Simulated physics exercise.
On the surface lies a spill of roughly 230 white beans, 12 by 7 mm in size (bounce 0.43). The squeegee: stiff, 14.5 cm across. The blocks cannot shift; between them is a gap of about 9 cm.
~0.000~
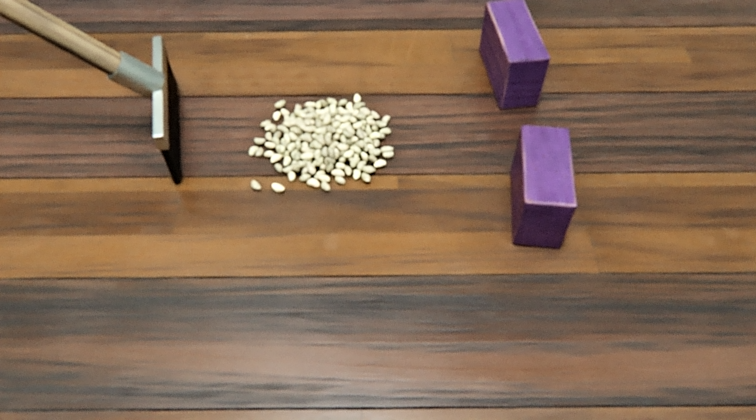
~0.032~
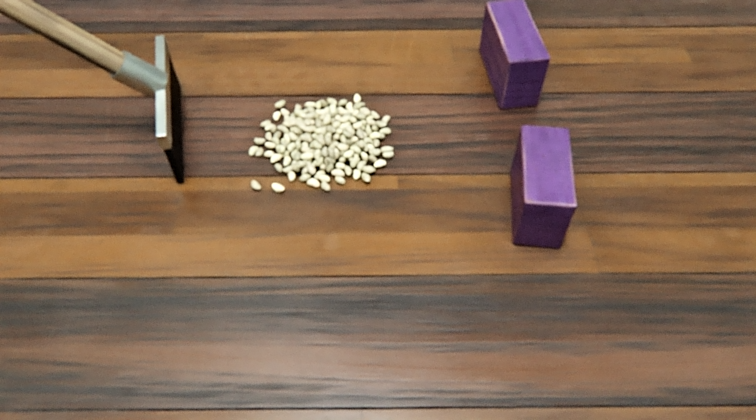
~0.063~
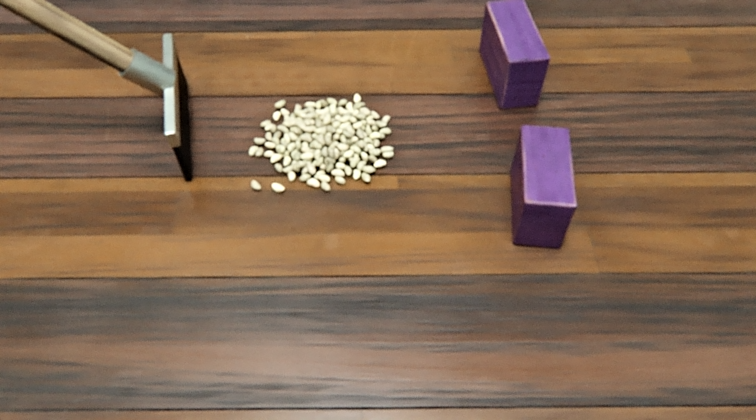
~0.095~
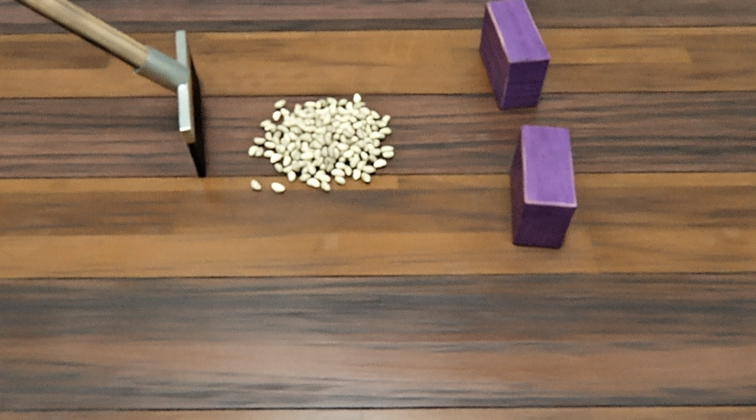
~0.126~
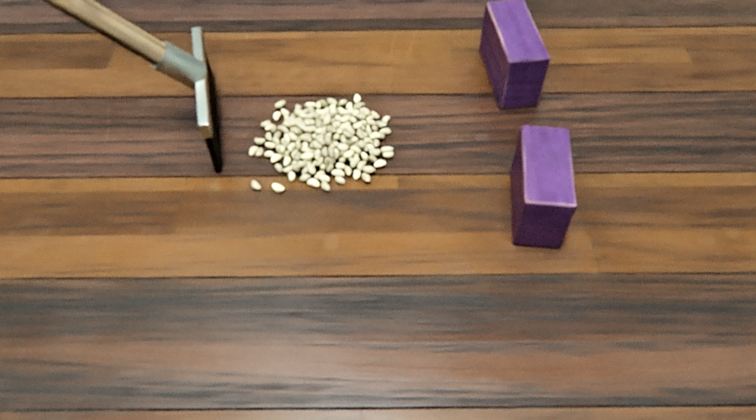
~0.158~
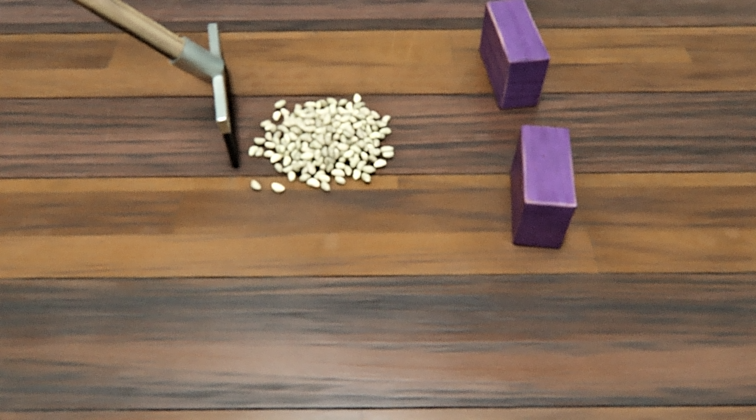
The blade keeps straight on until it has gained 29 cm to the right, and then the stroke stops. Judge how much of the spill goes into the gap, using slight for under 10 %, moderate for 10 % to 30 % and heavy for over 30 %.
It is slight.
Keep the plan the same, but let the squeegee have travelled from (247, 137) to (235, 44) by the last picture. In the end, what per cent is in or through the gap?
Through 20.
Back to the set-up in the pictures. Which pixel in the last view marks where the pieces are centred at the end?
(419, 137).
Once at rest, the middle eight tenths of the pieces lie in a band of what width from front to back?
I'd reckon some 16 centimetres.
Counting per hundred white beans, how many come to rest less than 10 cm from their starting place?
About 55 %.
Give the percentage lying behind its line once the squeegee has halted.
60 %.
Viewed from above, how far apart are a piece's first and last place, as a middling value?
That works out to roughly 8 centimetres.
Then, at 0.41 s, squeegee 19 cm from its start, spill 14 cm wide; held up before the blocks 100 %.
Then, at 0.67 s, squeegee 30 cm from its start, spill 19 cm wide; round the far block 5 %, held up before the blocks 95 %.
After 0.89 s, squeegee 31 cm from its start, spill 20 cm wide; round the far block 5 %, held up before the blocks 95 %.
At rest (1.8 s), in or through the gap 0 %, round the near block 0 %, round the far block 5 %, held up before the blocks 95 %.
